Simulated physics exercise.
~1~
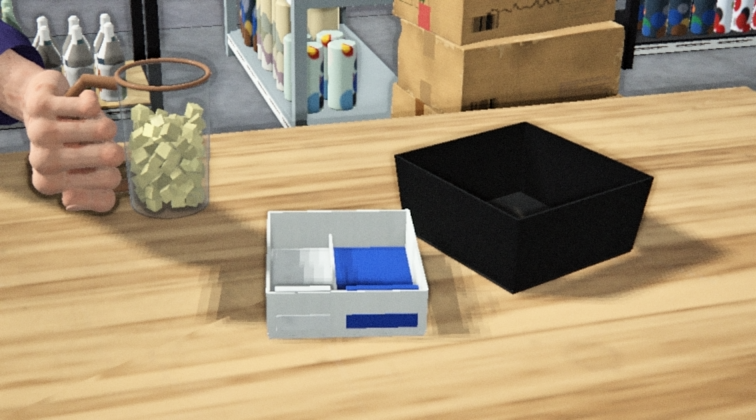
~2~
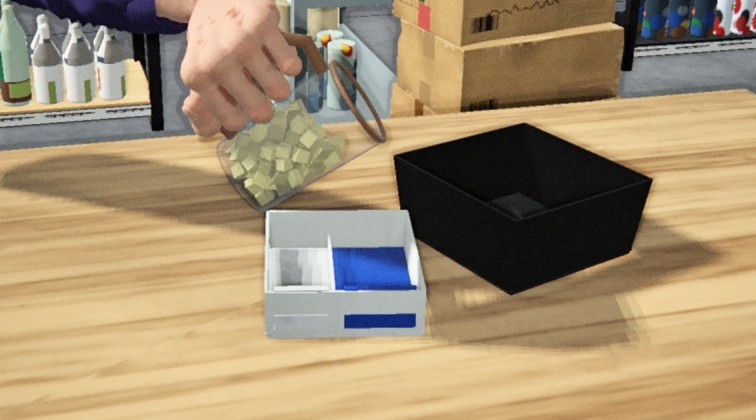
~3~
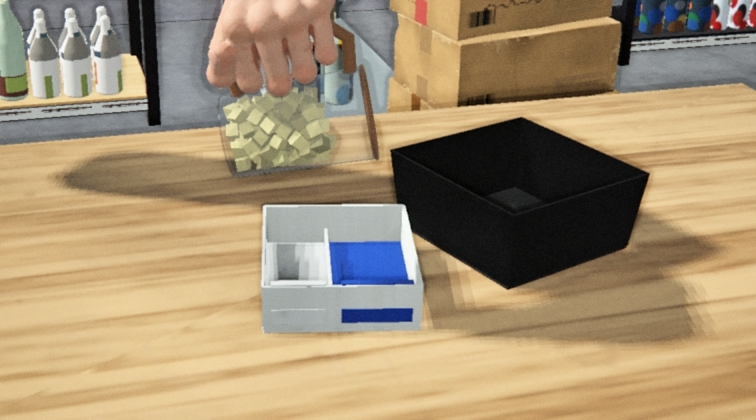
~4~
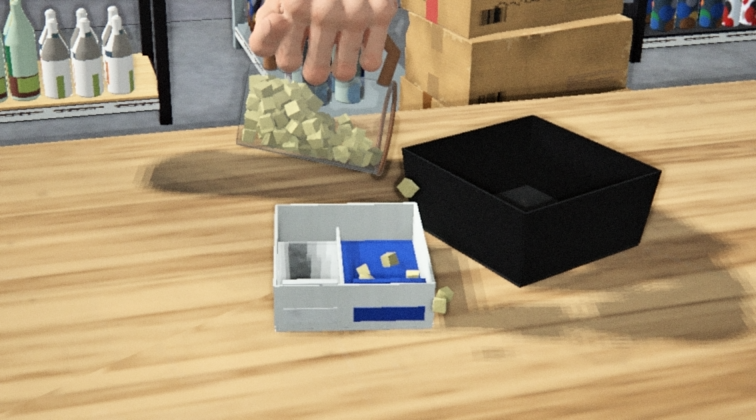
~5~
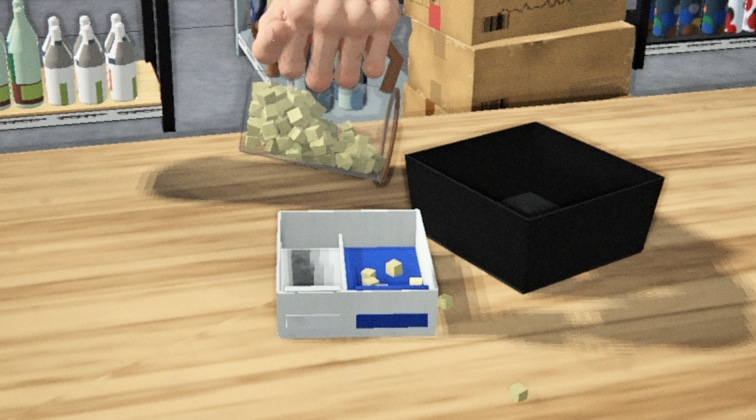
Hand moving a glass of potato cubes right and tipping it, a few dropping into the blue section, most staying inside.
